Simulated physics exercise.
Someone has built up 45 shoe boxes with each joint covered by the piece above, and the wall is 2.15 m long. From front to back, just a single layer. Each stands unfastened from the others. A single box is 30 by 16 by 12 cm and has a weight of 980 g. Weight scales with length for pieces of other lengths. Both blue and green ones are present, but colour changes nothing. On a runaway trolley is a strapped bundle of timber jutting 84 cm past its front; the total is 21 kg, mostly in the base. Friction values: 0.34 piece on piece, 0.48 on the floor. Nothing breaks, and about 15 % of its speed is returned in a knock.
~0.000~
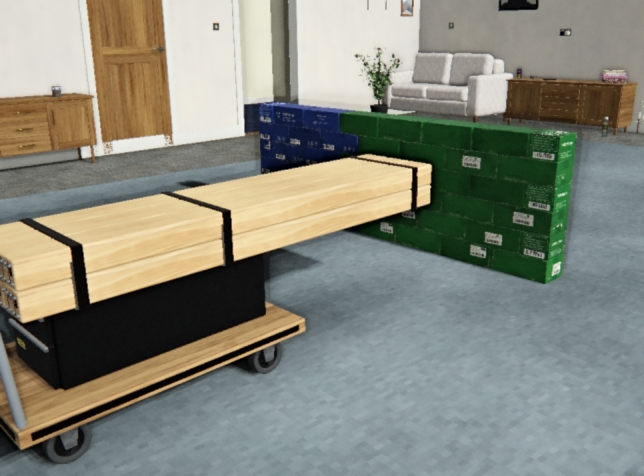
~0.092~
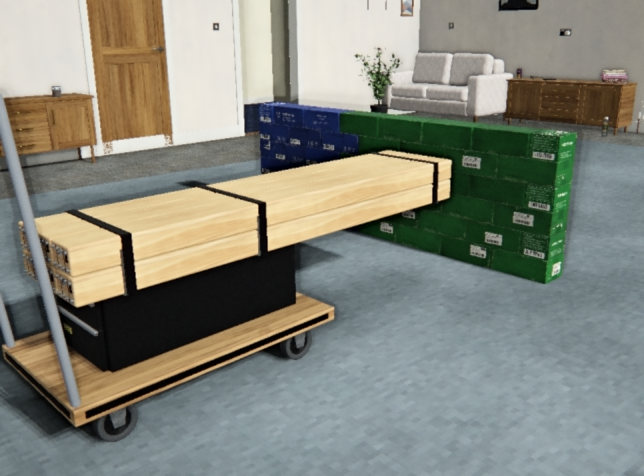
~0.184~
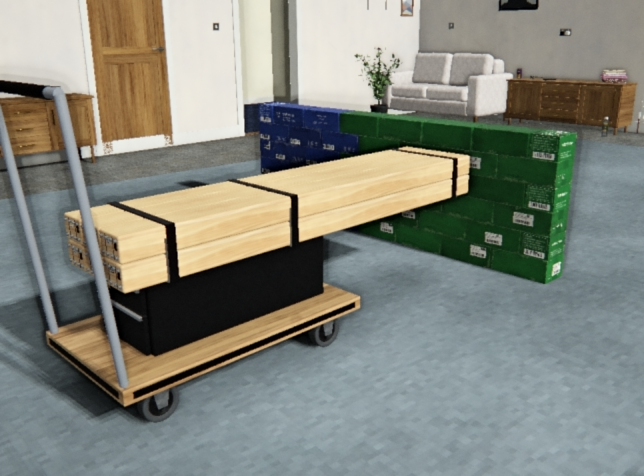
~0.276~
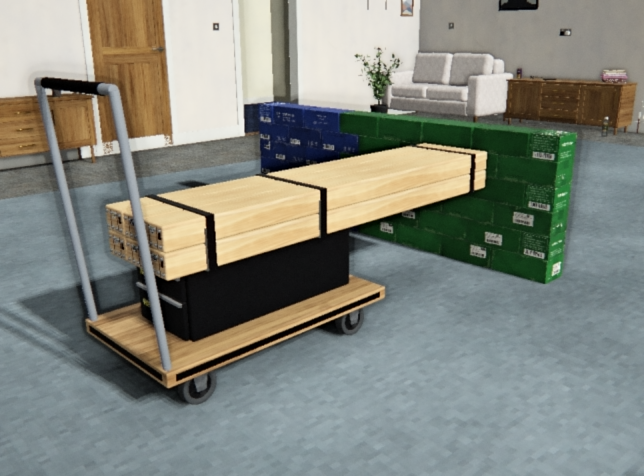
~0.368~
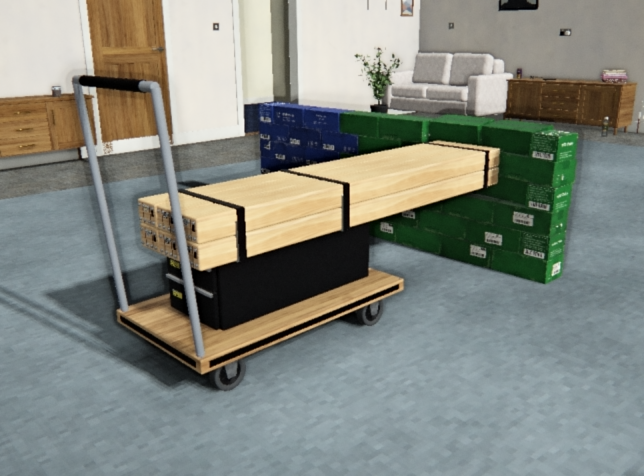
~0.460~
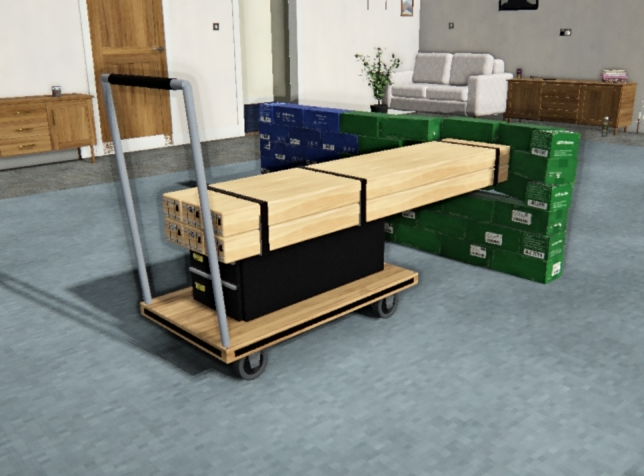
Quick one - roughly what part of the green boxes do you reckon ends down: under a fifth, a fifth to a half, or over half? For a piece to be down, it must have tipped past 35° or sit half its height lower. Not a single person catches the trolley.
I reckon a fifth to a half.
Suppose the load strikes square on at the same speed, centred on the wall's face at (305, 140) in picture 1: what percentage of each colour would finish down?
That would leave green at 0 % and blue at 50 %.
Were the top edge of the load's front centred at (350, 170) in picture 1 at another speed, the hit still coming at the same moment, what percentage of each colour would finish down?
You'd end up with green at 40 per cent down and blue at 0 per cent.
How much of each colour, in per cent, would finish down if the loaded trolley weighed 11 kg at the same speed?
Share down - green: 30; blue: 0 (per cent).
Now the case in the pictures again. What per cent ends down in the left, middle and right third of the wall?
I'd put it at 0 % left, 10 % middle and 50 % right.
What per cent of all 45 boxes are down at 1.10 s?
At that moment 20 per cent.
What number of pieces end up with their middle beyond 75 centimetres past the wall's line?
About 4 pieces.
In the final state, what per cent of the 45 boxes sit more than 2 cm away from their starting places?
Shifted share: 45 %.
After 0.66 s, load 35 cm past the wall's line, still rolling; 6 of the 27 green boxes down (6 of 45 in all colours); top green box 40° from how it stood, 15 cm lower.
After 1.10 s, load 75 cm past the wall's line, still rolling; 9 of the 27 green boxes down (9 of 45 in all colours); top green box 59 cm lower.
In the end (3.1 s), load 97 cm past the wall's line, stopped; 9 of the 27 green boxes down (9 of 45 in all colours); top green box 59 cm lower; top blue box unmoved. That is 33 per cent. From the last view, middles, top blue box near (330, 119).
